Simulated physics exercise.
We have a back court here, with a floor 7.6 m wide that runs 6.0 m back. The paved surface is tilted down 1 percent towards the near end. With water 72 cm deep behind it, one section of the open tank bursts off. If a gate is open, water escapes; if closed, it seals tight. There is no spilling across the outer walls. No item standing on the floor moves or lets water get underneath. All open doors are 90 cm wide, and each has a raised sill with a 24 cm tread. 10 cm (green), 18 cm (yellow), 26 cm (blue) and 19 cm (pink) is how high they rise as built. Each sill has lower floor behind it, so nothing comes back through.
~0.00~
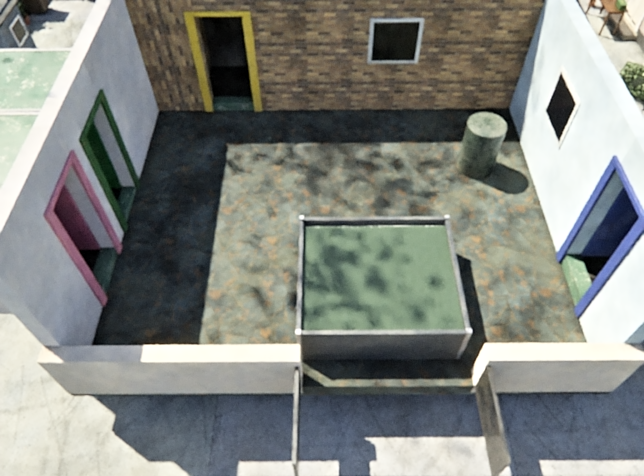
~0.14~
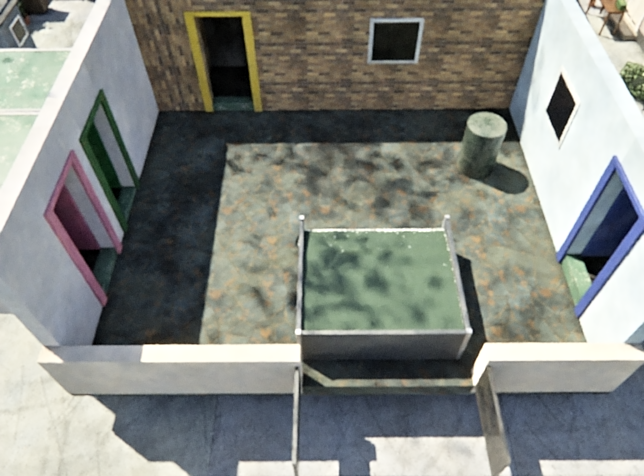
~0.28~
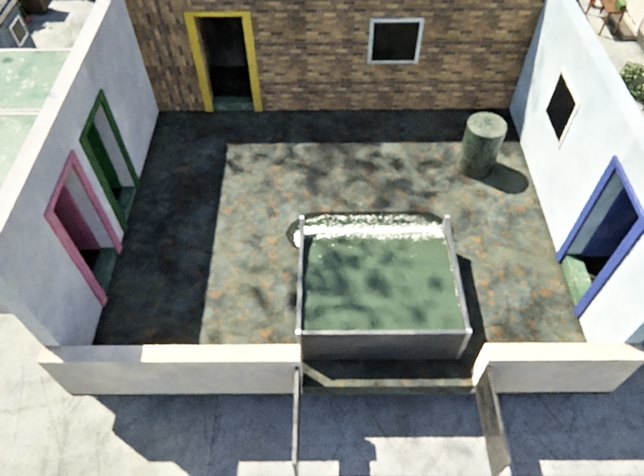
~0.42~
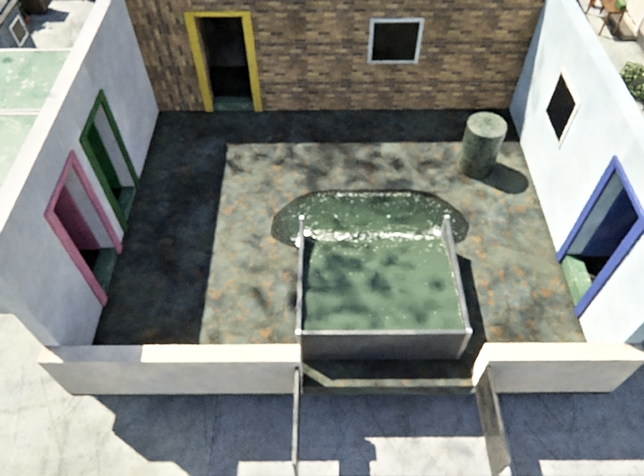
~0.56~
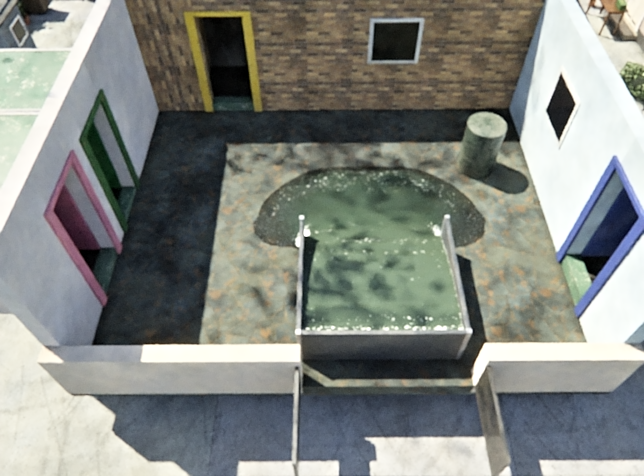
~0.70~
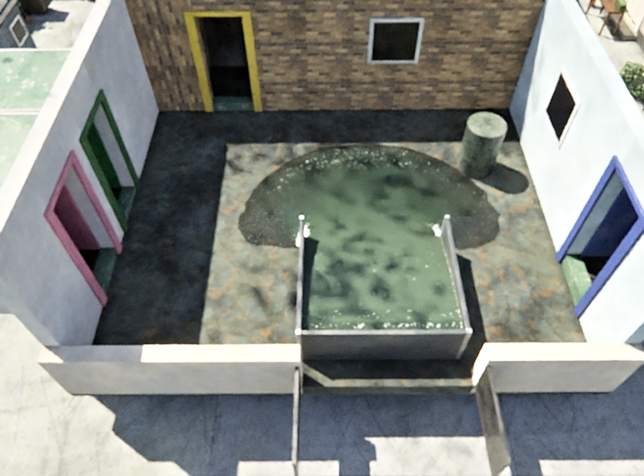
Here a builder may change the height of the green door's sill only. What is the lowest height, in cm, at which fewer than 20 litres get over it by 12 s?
6.5 cm.
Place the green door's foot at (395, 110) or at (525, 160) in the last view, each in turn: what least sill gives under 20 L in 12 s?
Around 28 and 12.5 cm respectively.
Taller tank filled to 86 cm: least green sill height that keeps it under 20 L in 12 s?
Around 8.5 cm high.
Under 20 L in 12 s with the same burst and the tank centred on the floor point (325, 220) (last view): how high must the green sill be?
Near 7.0 cm.
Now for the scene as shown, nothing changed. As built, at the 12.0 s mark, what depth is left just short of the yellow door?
About 3.0 centimetres.
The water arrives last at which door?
The answer is the pink door.
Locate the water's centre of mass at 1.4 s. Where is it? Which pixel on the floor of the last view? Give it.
My guess is close to (368, 231).
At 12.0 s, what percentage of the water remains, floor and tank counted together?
Some 92 %.
After 1.4 s water covers 40 % of the floor, deepest (37 cm) near (358, 111); it has not reached the green door.
After 3.0 s water covers 55 % of the floor, deepest (38 cm) near (508, 110); it has not reached the green door.
After 12.0 s water covers 100 % of the floor, deepest (14 cm) near (85, 372); 8 cm at the green door, 2 litres in over its 10 cm sill.
At the green door as built, the water arrived by 3.7 s and peaked near 11 cm at 5.2 s.
Run again over the same 12 s with other heights there, 26 litres in over 6 cm, 16 litres over 7 cm. The limit of 20 litres is kept from about 6.5 cm up.
